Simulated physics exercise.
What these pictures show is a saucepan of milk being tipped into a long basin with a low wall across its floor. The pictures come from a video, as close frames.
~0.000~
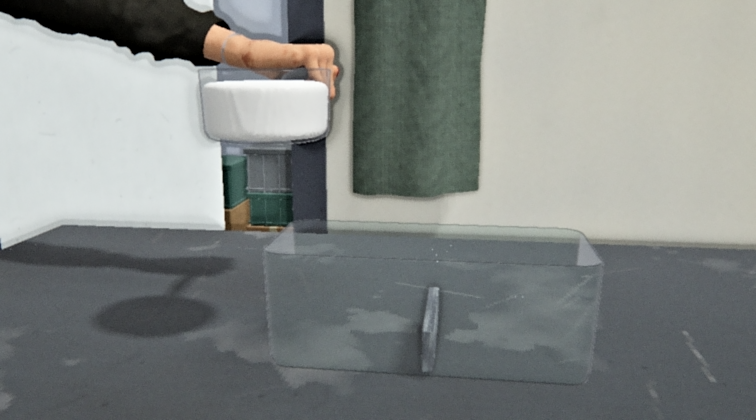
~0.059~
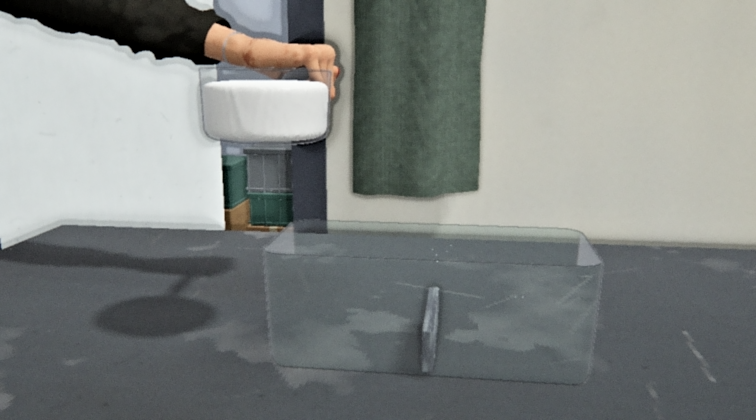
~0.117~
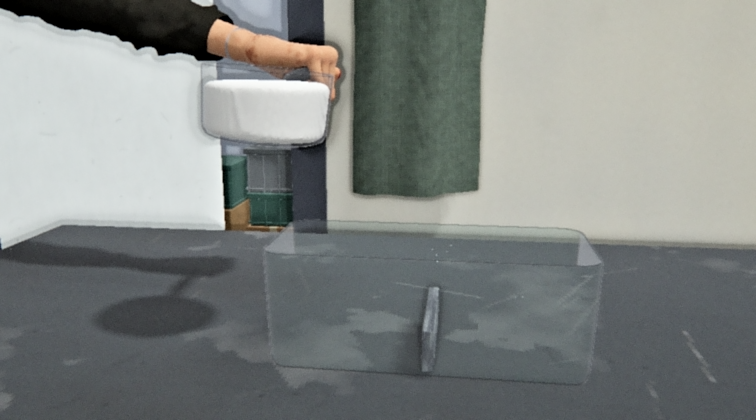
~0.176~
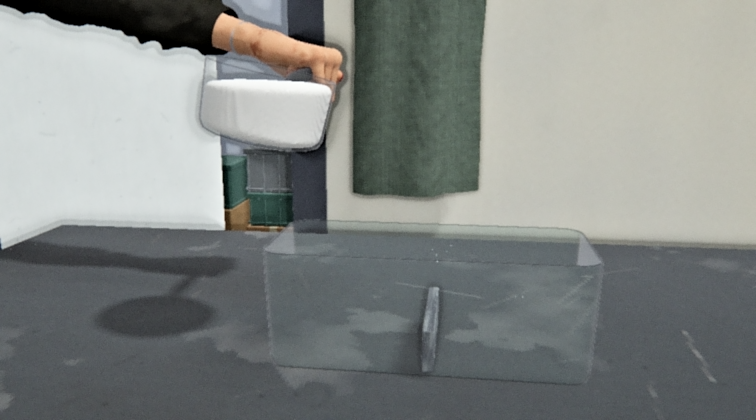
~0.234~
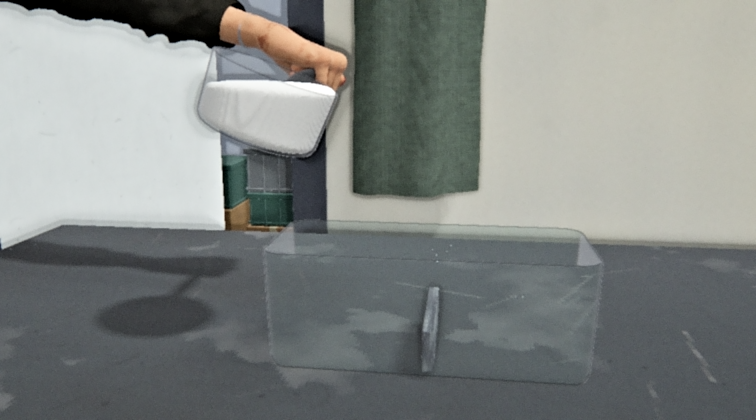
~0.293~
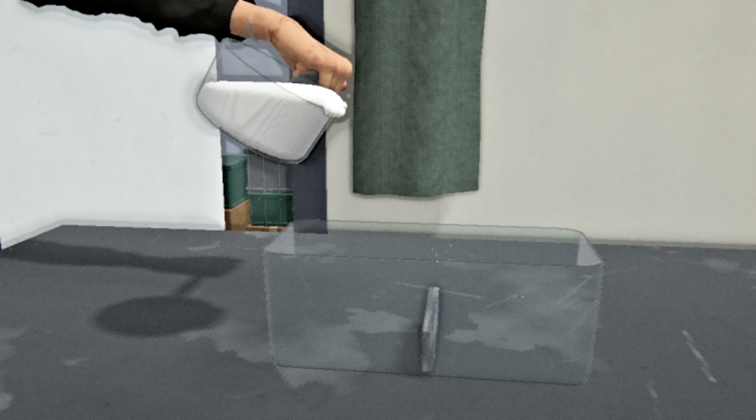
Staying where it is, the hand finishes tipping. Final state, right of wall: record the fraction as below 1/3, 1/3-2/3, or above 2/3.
Lowest of three bands.
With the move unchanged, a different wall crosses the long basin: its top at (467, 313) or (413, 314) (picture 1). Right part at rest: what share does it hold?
First try: Roughly 10 per cent; second try: 20 per cent.
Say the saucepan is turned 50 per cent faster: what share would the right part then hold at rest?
Close to 15 in a hundred.
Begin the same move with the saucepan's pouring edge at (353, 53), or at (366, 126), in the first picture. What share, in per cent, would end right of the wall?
Estimate, in order: 25 and 15 per cent.
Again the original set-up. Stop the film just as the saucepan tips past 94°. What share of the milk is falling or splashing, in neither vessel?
I'd reckon some 40 per cent.
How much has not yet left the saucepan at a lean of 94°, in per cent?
25 per cent, roughly.
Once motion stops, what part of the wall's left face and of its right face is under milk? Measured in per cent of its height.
The left comes to 70 % and the right to 0 %.
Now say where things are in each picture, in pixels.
It leans 0°; its right rim is at (328, 72); the milk meets the walls at (209, 84) and (327, 85); the long basin's rim runs from (279, 237) to (592, 248); the wall's top is at (431, 309), in the first frame.
It leans 1°; its right rim is at (329, 73); the milk meets the walls at (210, 84) and (327, 86), in the second frame.
It leans 6°; its right rim is at (331, 78); the milk meets the walls at (211, 83) and (329, 87), in the third frame.
It leans 13°; its right rim is at (333, 87); the milk meets the walls at (211, 83) and (331, 88), in the fourth frame.
It leans 22°; its right rim is at (335, 98); the milk meets the walls at (211, 85) and (336, 90), in the fifth frame.
It leans 32°; its right rim is at (335, 111); the milk meets the walls at (210, 85) and (336, 103); 4 per cent is over the edge, in the sixth frame.
Then, 0.60 s in, the tilt is 94° and 25 per cent is still to pour, 35 is left of the wall and 0 right of it.
Then, 0.82 s in, the tilt is 112° and 3 per cent is still to pour, 88 is left of the wall and 2 right of it.
Then, 1.06 s in, the tilt is 112° and 0 per cent is still to pour, 94 is left of the wall and 5 right of it.
Then, 1.31 s in, the tilt is 112° and 0 per cent is still to pour, 94 is left of the wall and 6 right of it.
Finally, 94 per cent lies left of the wall, 6 right of it and 0 outside.
